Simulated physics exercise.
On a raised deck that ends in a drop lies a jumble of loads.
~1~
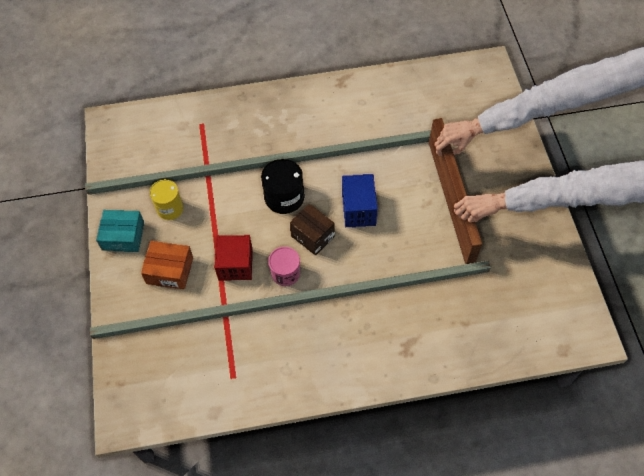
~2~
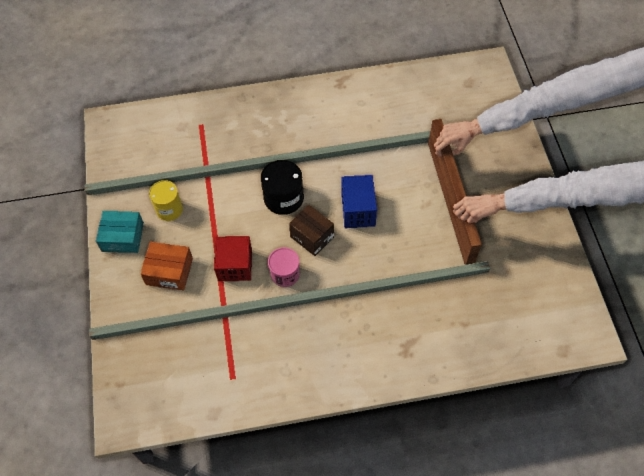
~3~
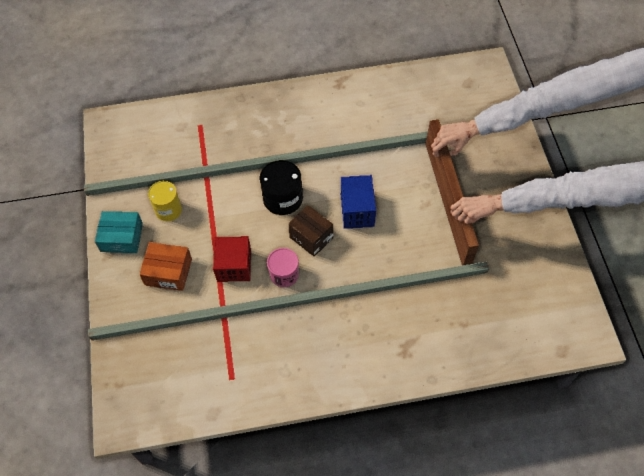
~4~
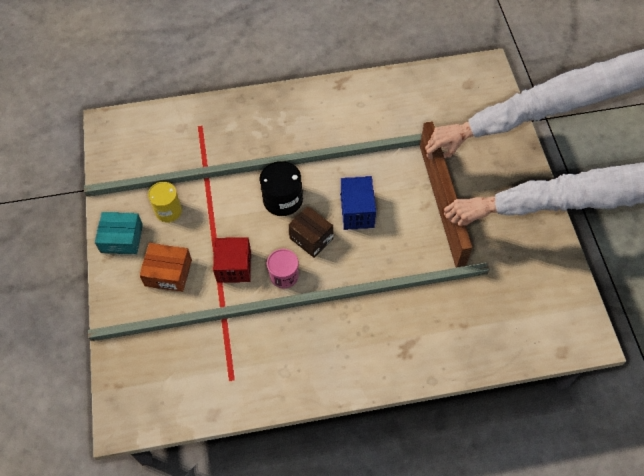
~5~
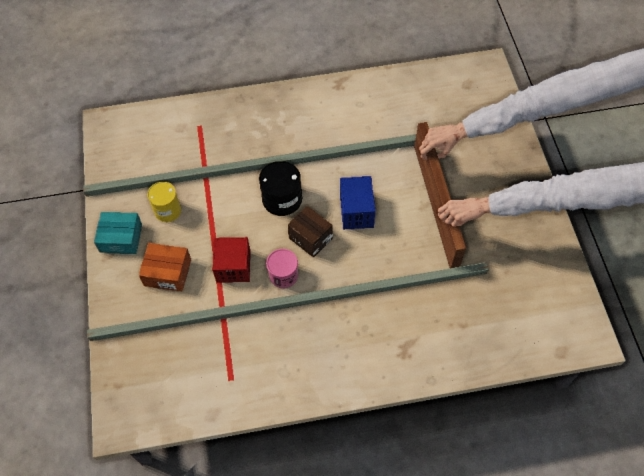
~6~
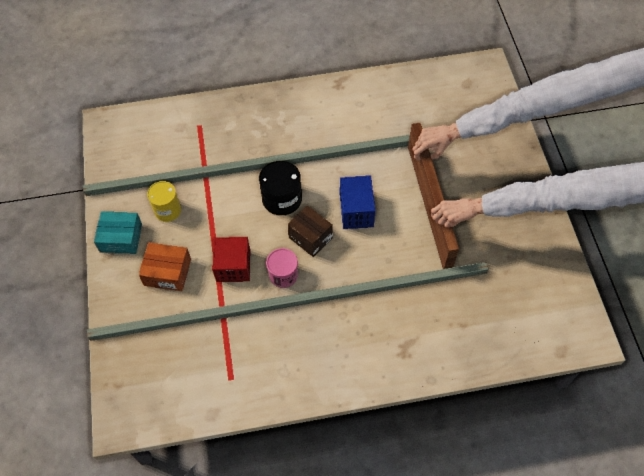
Two hands slide a brown plank slightly left along the table while the objects stay still.
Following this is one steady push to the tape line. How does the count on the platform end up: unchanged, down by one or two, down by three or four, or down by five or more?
It is going to spill none of them.
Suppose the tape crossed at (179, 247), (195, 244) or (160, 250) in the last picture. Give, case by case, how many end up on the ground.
It would be 0, then 0, then 1.
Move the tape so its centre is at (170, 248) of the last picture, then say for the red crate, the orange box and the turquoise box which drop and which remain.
Per object: Red crate stays, orange box goes, turquoise box stays.
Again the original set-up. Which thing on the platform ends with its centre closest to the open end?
The one is the turquoise box.
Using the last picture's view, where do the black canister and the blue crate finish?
Middles: Around (186, 192) and around (195, 228).
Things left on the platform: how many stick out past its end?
That adds up to 0.
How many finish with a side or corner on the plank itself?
4.
A little later, none off yet; turquoise box at rest near (118, 233); orange box at rest near (165, 267); yellow canister at rest near (165, 202).
When it is over, the number that fall off is zero.
